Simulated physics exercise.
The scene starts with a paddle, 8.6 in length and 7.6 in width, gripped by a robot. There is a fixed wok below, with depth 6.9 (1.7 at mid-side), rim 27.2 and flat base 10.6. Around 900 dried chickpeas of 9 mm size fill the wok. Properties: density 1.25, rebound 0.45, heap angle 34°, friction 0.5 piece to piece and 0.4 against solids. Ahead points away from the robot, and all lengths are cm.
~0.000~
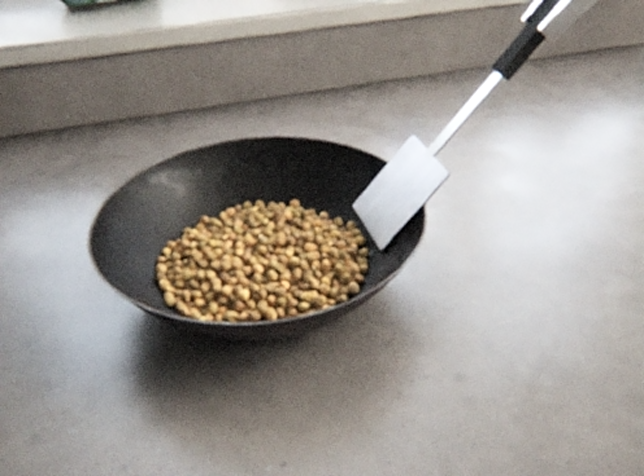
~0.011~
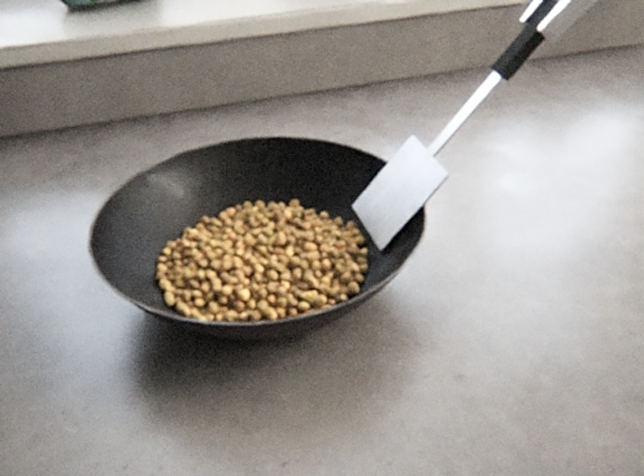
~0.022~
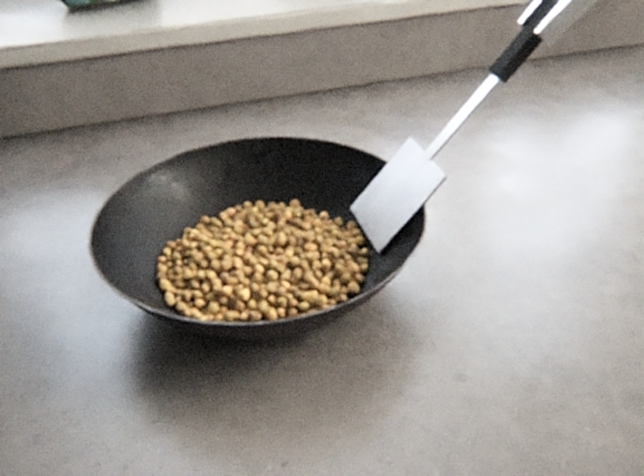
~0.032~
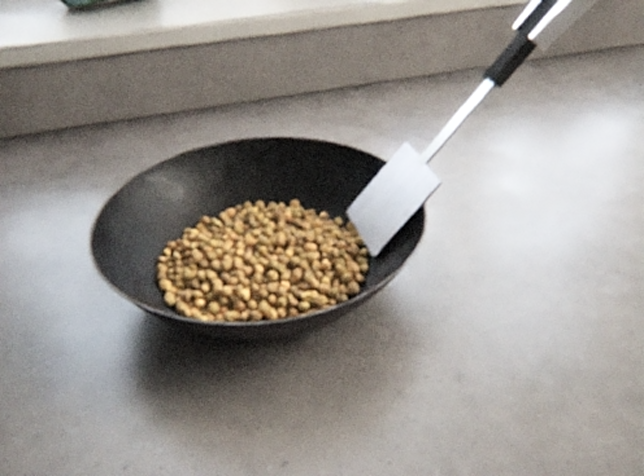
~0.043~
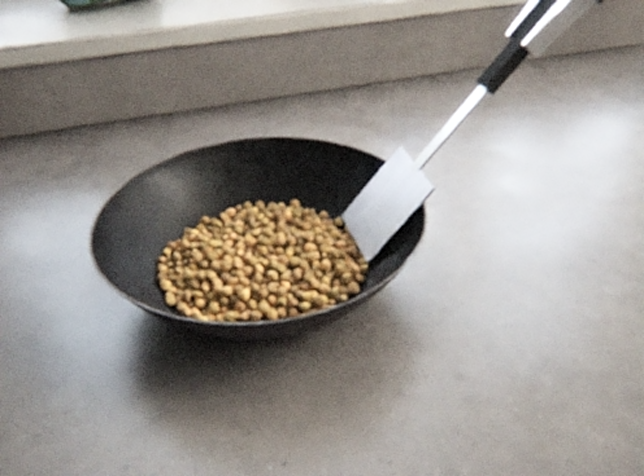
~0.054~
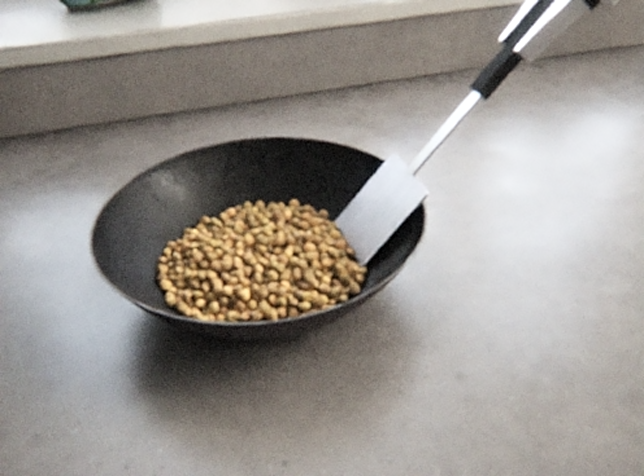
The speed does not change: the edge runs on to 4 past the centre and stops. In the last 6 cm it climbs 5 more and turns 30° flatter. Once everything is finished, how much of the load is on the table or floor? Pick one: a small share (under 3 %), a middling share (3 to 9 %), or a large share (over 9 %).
A small share.
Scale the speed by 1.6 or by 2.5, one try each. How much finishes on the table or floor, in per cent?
Some 0 and 10 per cent.
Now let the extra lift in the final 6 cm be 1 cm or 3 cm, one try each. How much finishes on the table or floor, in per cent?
Result, in order: Approx. 0 % and 0 %.
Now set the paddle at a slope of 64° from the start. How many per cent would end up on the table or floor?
My guess is close to 0 per cent.
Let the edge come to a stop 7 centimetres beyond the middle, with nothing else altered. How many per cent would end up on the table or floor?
Result: Approx. 0 %.
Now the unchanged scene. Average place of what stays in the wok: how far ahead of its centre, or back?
Some 3.5 cm ahead of the centre.
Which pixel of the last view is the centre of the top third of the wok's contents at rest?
The centre sits close to (189, 265).
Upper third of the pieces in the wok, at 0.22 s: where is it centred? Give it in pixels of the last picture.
It is centred close to (218, 260).
After 0.14 s, sloping 48°, highest piece 4 above the table; 900 in the wok.
After 0.22 s, sloping 34°, highest piece 5 above the table; 900 in the wok.
After 0.46 s, sloping 18°, highest piece 5 above the table; 900 in the wok.
After 1.51 s, sloping 18°, highest piece 5 above the table; 900 in the wok.
In the end, 900 in the wok. That is 0 % on the table or floor.
